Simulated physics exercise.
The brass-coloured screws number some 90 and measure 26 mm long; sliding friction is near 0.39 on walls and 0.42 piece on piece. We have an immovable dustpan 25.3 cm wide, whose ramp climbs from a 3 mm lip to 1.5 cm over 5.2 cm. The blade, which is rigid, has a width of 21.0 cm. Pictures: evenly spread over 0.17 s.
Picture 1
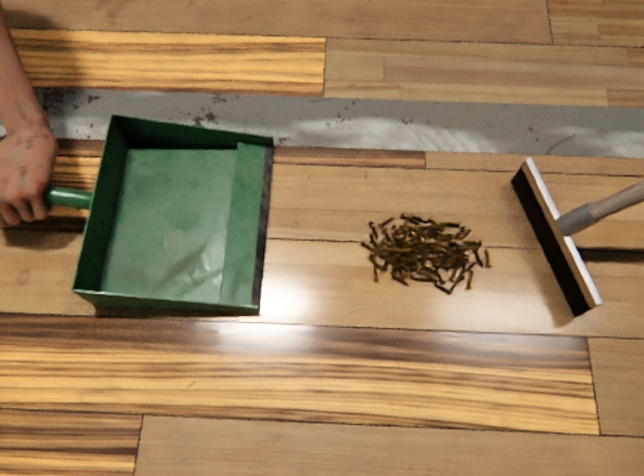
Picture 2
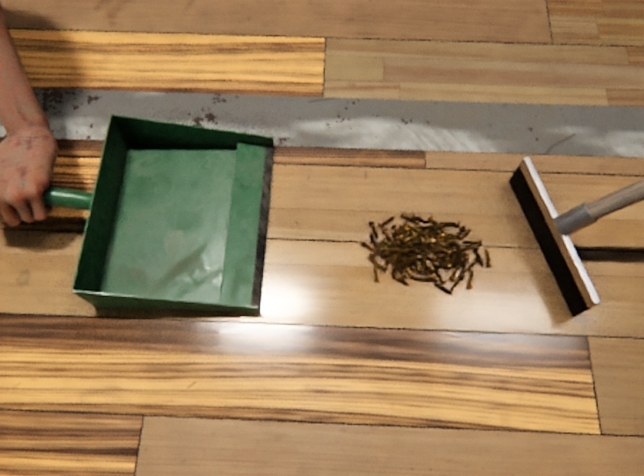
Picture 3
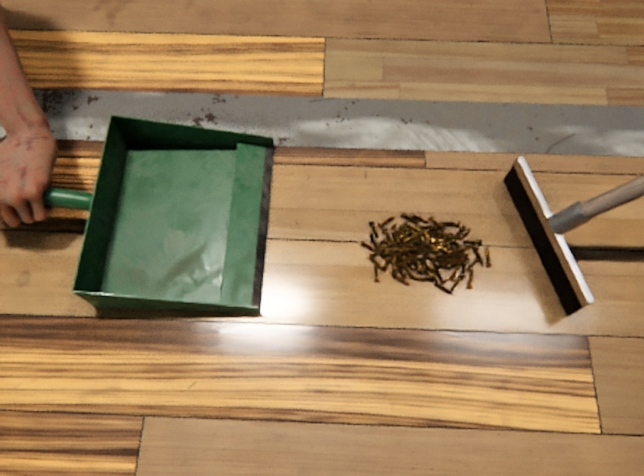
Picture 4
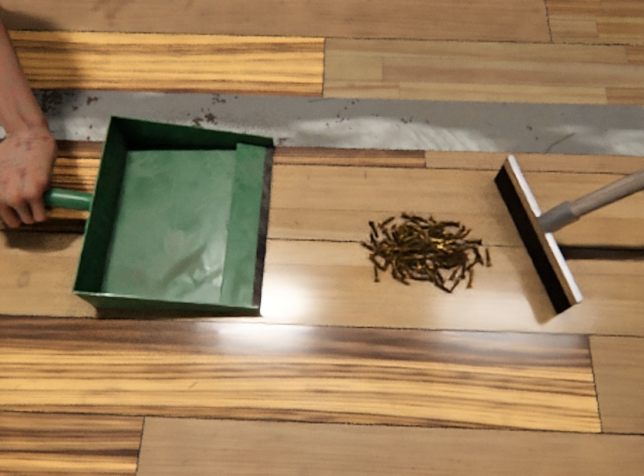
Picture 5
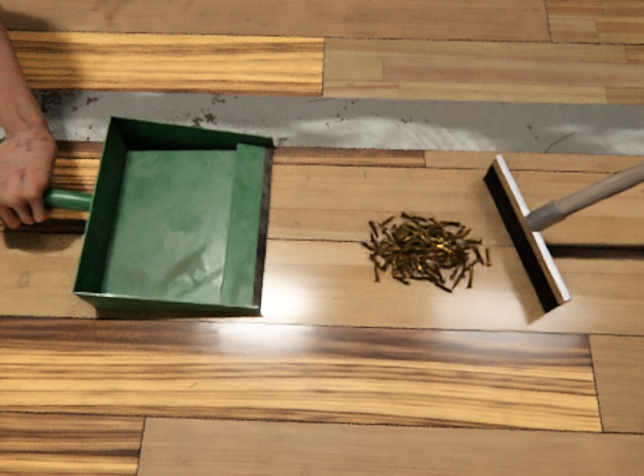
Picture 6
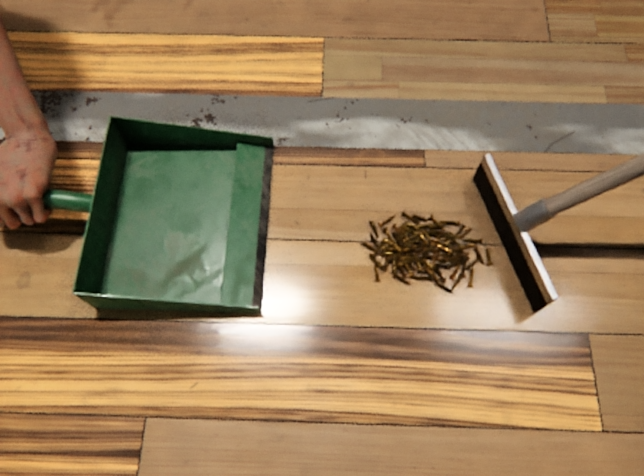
The video shows a hand holding a green dustpan still on a wooden floor while a long-handled brush at the right slides slowly left toward a small pile of brass-coloured screws, which stays undisturbed between them.
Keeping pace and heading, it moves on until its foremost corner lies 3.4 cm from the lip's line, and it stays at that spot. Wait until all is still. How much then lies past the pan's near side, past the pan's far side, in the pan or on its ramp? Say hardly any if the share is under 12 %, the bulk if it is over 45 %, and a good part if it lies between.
One by one: Near side: A low share; far side: A low share; pan: A low share.
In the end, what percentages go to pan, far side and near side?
Near: 10; far: 0; pan: 0 (percent).
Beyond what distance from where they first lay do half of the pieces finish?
Roughly 18 centimetres.
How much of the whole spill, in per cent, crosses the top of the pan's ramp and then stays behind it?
Near 0 per cent, I'd say.
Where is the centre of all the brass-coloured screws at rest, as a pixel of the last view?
(295, 261) or so.
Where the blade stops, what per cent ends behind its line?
5 %.
Then, 0.29 s after the last picture, middle of the blade 20 cm from the lip; 0 % over the lip, far side 0 %, near side 0 %.
Then, 0.47 s after the last picture, middle of the blade 12 cm from the lip; 0 % over the lip, far side 0 %, near side 5 %.
Then, 0.78 s after the last picture, middle of the blade 7 cm from the lip; 0 % over the lip, far side 0 %, near side 10 %.
In the end, near side 10 %, far side 0 %, pan 0 %, in front of the lip or behind the blade 90 %.
